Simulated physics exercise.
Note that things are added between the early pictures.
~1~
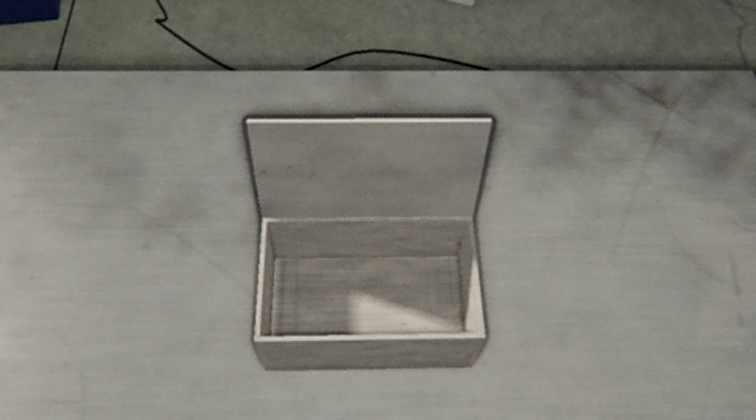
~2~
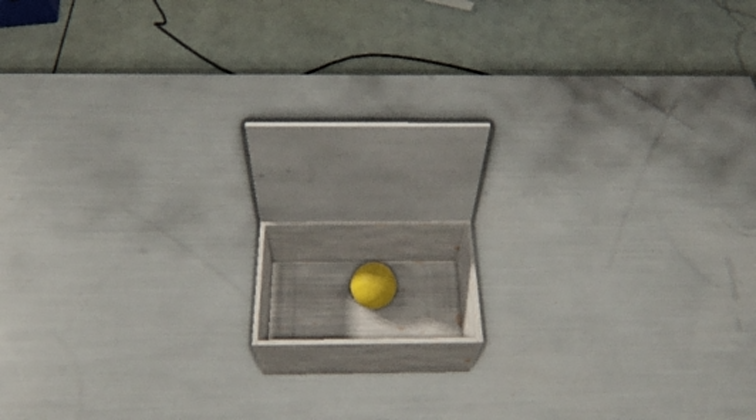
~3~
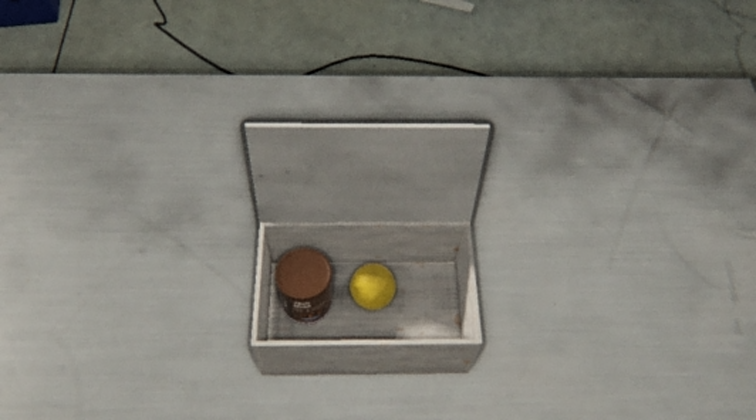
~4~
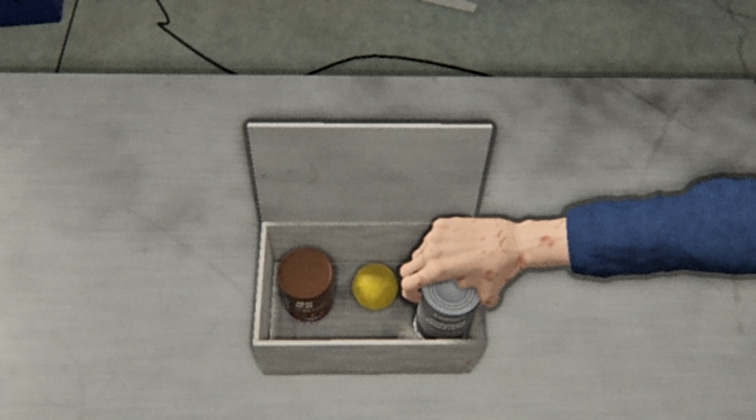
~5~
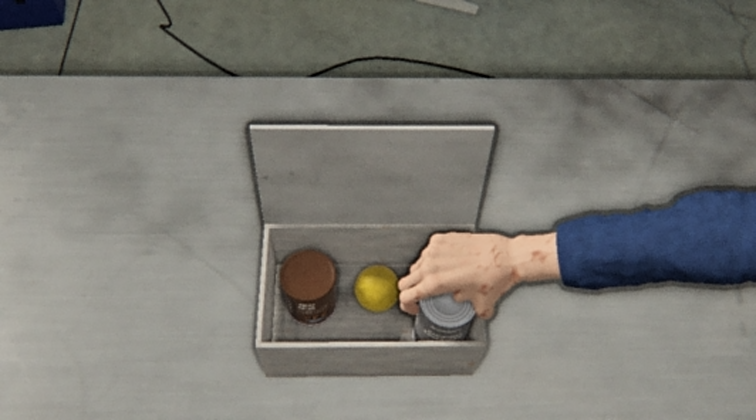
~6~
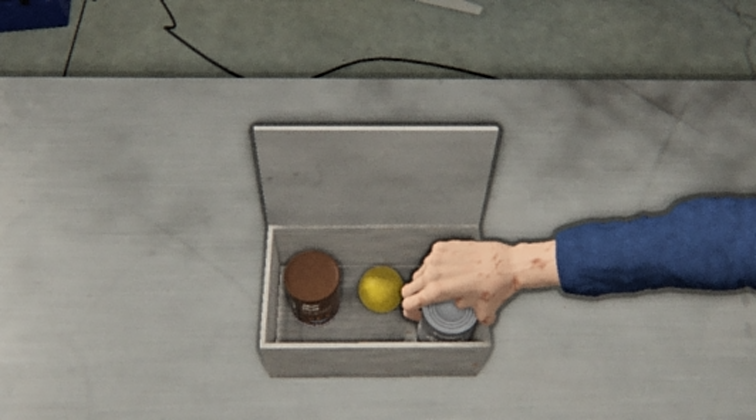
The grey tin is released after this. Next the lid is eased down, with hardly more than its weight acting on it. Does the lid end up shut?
No.
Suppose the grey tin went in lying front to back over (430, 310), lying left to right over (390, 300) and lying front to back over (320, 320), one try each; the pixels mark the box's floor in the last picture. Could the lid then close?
In order: Lid shuts, lid stays open, lid stays open.
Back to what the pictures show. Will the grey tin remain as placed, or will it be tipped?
The grey tin stays as placed.
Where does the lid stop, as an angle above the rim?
The lid sits around 8° above the rim.
Then, 1.20 s past the last view, lid starting down.
Then, 1.60 s past the last view, lid 56° above the rim.
Then, 1.90 s past the last view, lid 19° above the rim.
Then, 3.20 s past the last view, lid 9° above the rim.
Finally, lid 9° above the rim; all 3 still in place. Final places as the last picture's camera would see them, grey tin near (445, 325).
